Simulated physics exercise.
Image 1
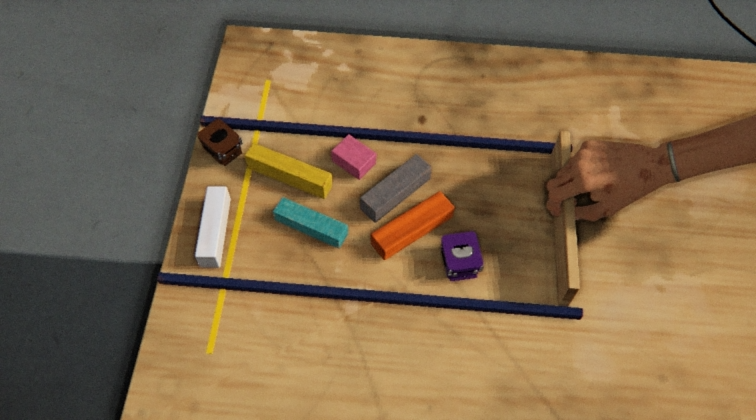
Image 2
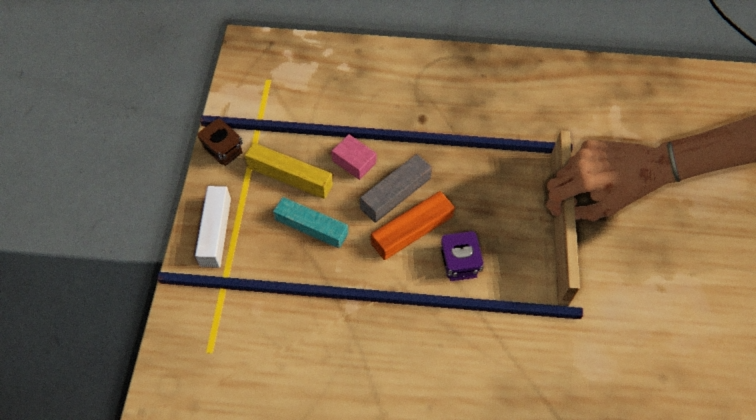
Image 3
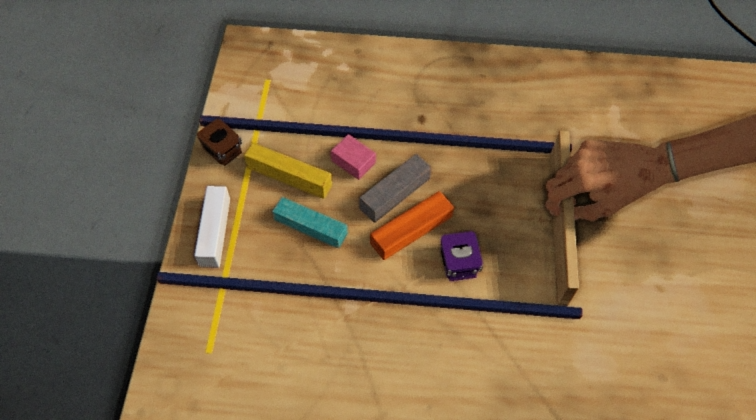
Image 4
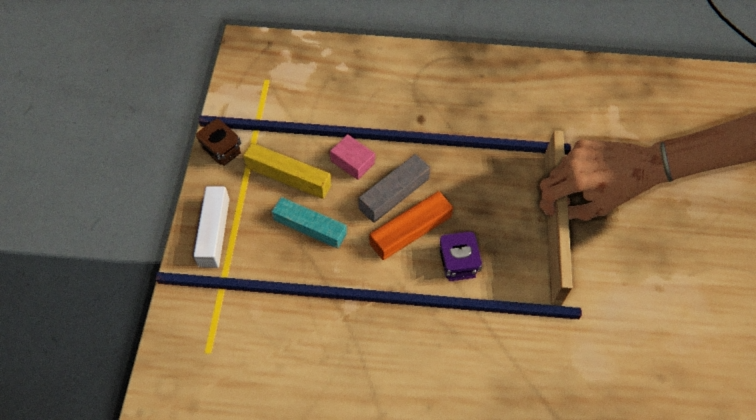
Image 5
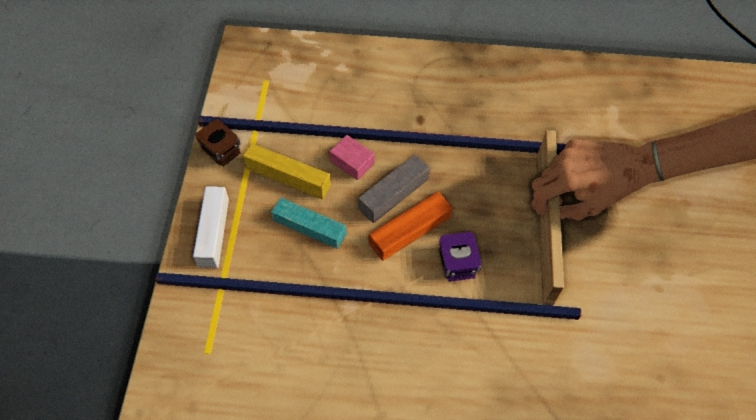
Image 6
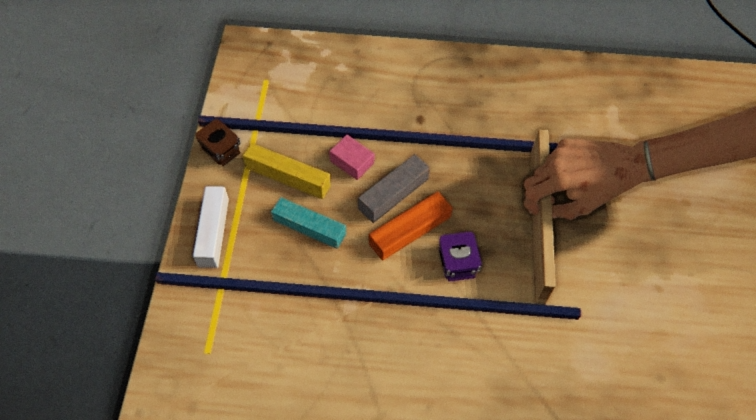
A hand sliding a wooden board slightly left between two dark rails, with eight small colourful pieces lying still on a table.
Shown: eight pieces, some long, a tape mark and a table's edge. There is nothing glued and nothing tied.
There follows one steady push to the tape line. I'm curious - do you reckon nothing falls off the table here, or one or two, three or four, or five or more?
I'd say three or four fall off.
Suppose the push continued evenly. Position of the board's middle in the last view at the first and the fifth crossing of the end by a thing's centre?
At roughly (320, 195), then roughly (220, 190).
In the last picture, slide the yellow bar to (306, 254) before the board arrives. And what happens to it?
It simply keeps its place on top.
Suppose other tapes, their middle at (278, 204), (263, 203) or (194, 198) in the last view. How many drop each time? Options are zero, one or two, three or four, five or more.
Falls: One to two; 1 or 2; five or more.
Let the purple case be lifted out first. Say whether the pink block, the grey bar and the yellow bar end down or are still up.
The pink block remains up; the grey bar stays on; the yellow bar tumbles off.
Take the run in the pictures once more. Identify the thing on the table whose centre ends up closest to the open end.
The pink block.
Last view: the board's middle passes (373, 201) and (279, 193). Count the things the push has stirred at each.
Answer - first 6, then 8.
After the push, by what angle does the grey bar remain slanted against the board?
Angle: Close to 40 degrees.
A little later, none off yet; brown case at rest near (219, 143); white stick at rest near (212, 227); yellow bar at rest near (287, 171).
Next, none off yet; brown case at rest near (217, 143); white stick at rest near (212, 227); yellow bar shifted a little near (272, 164).
Later still, one off so far; brown case dropping near (174, 202); white stick shifted a little near (194, 229); yellow bar shifted about its own width near (211, 148).
When it is over, the number that fall off is three or four; down, turquoise bar, yellow bar, white stick and brown case.
